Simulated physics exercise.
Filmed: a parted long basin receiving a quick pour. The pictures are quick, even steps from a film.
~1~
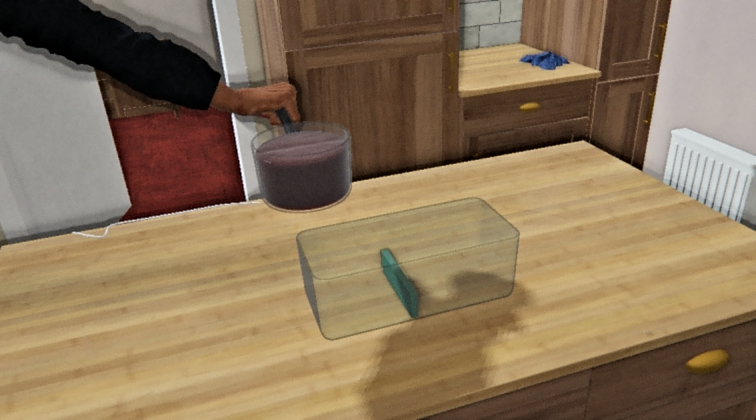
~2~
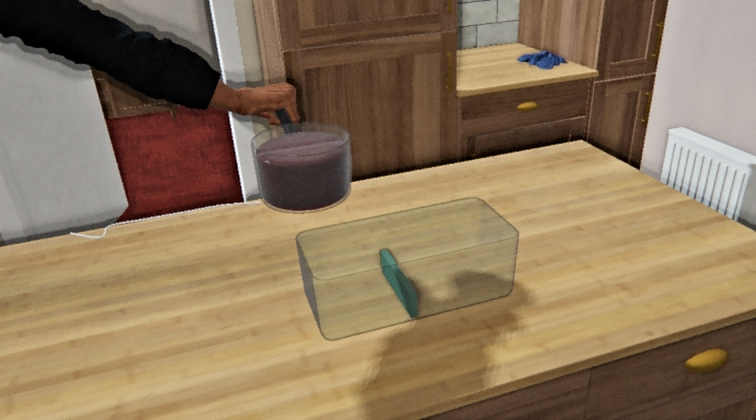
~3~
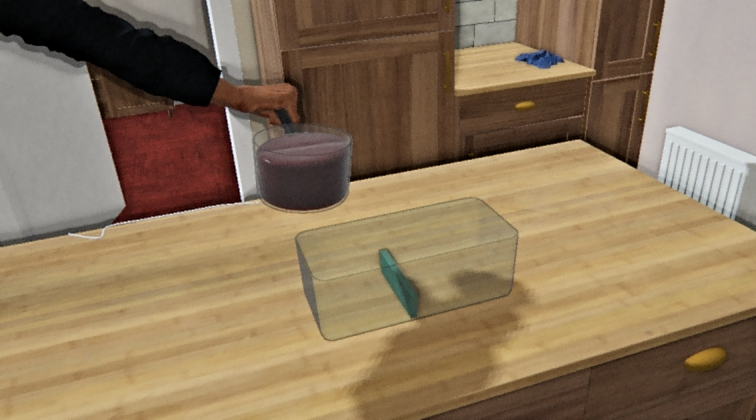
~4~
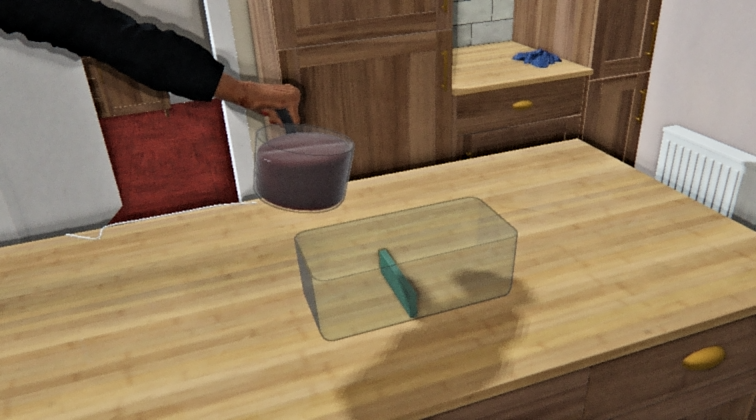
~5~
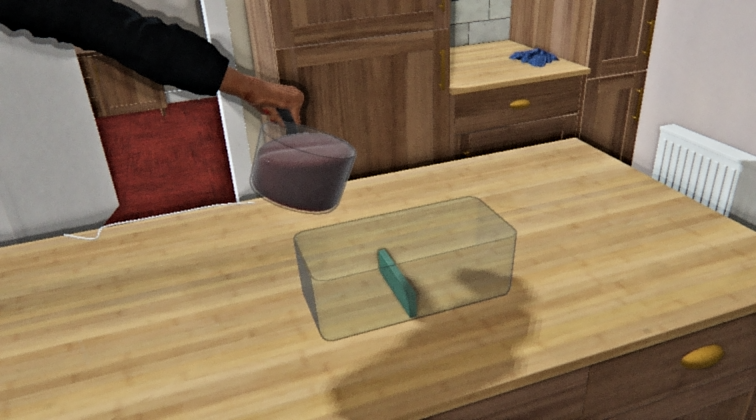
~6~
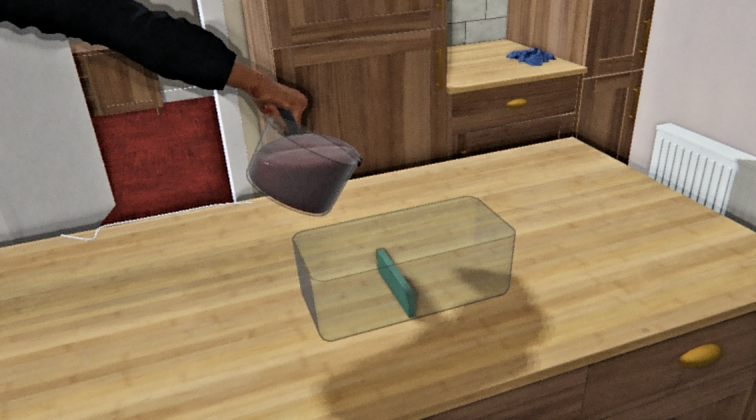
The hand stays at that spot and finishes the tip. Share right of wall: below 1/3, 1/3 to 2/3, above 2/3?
1/3 to 2/3.
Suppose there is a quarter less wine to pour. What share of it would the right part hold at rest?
Estimated share: Close to 30 per cent.
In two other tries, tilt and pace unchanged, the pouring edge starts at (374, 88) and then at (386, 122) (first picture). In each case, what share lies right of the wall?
Close to 90 % for the first start and close to 90 % for the second.
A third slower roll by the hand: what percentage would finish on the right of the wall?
Near 60 parts in a hundred.
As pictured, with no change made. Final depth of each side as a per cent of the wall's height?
Left about 50, right about 40.
A moment on, the saucepan is tipped on its side and 38 per cent is still to pour, 5 is left of the wall and 19 right of it.
Next, the saucepan is tipped right over and 8 per cent is still to pour, 36 is left of the wall and 48 right of it.
Then the saucepan is tipped right over and 1 per cent is still to pour, 47 is left of the wall and 47 right of it.
Later the saucepan is tipped right over and 0 per cent is still to pour, 51 is left of the wall and 48 right of it.
Finally, 51 per cent lies left of the wall, 48 right of it and 1 outside.
